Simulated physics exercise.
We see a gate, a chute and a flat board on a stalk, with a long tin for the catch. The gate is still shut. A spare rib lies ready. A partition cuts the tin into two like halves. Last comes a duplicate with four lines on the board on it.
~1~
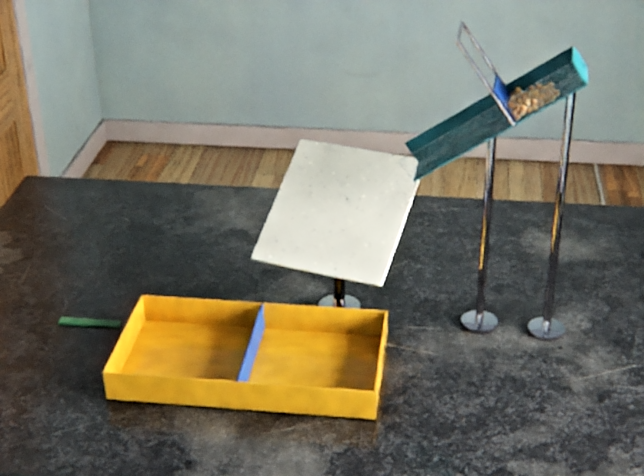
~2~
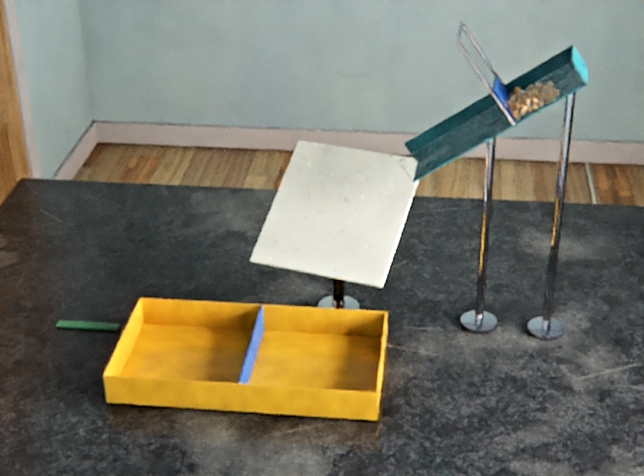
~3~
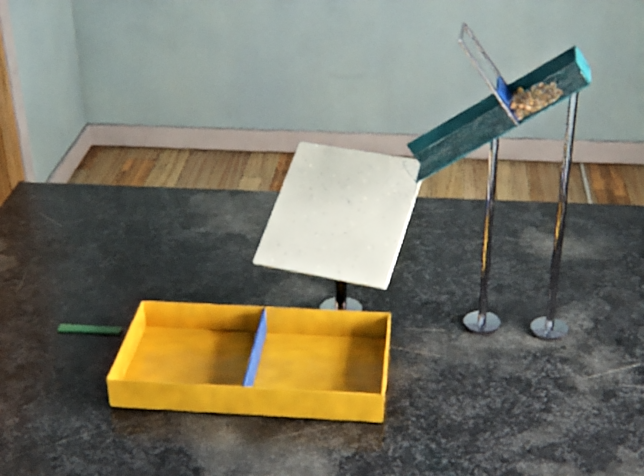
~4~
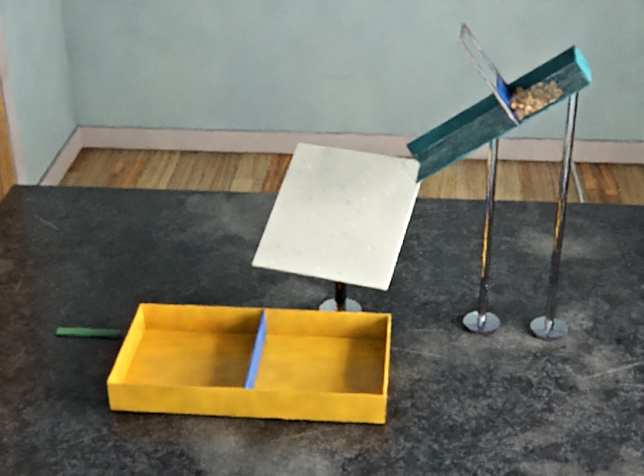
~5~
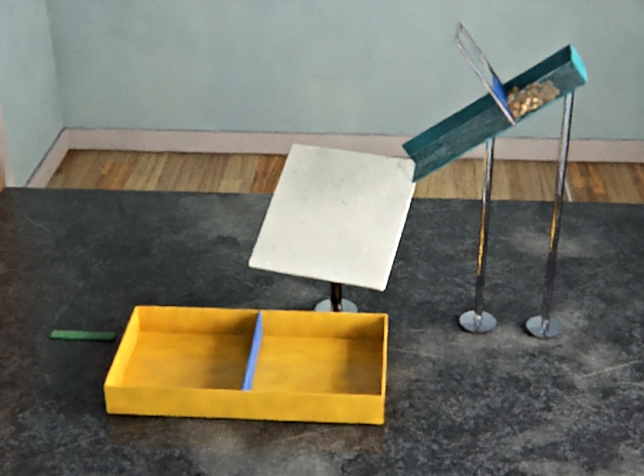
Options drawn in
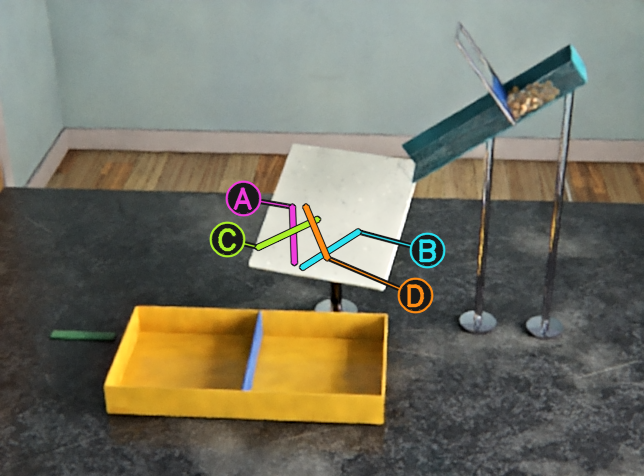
The view drifts slightly while beads sit still in a teal chute above a white board.
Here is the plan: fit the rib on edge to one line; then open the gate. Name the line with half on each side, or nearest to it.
The best line is C.
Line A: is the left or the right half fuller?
The right half.
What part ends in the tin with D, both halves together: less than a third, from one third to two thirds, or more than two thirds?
More than two thirds.
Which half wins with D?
The right half.
On the marked copy, line A from (292, 207) to (294, 262); line B from (358, 231) to (302, 267); line C from (317, 219) to (258, 247); line D from (305, 206) to (327, 257).
With A, of what is caught, a small part in the left half, nearly all in the right.
With B, of what is caught, nearly all in the left half, a small part in the right.
With C, of what is caught, about two thirds in the left half, about a third in the right.
With D, of what is caught, a small part in the left half, most in the right.
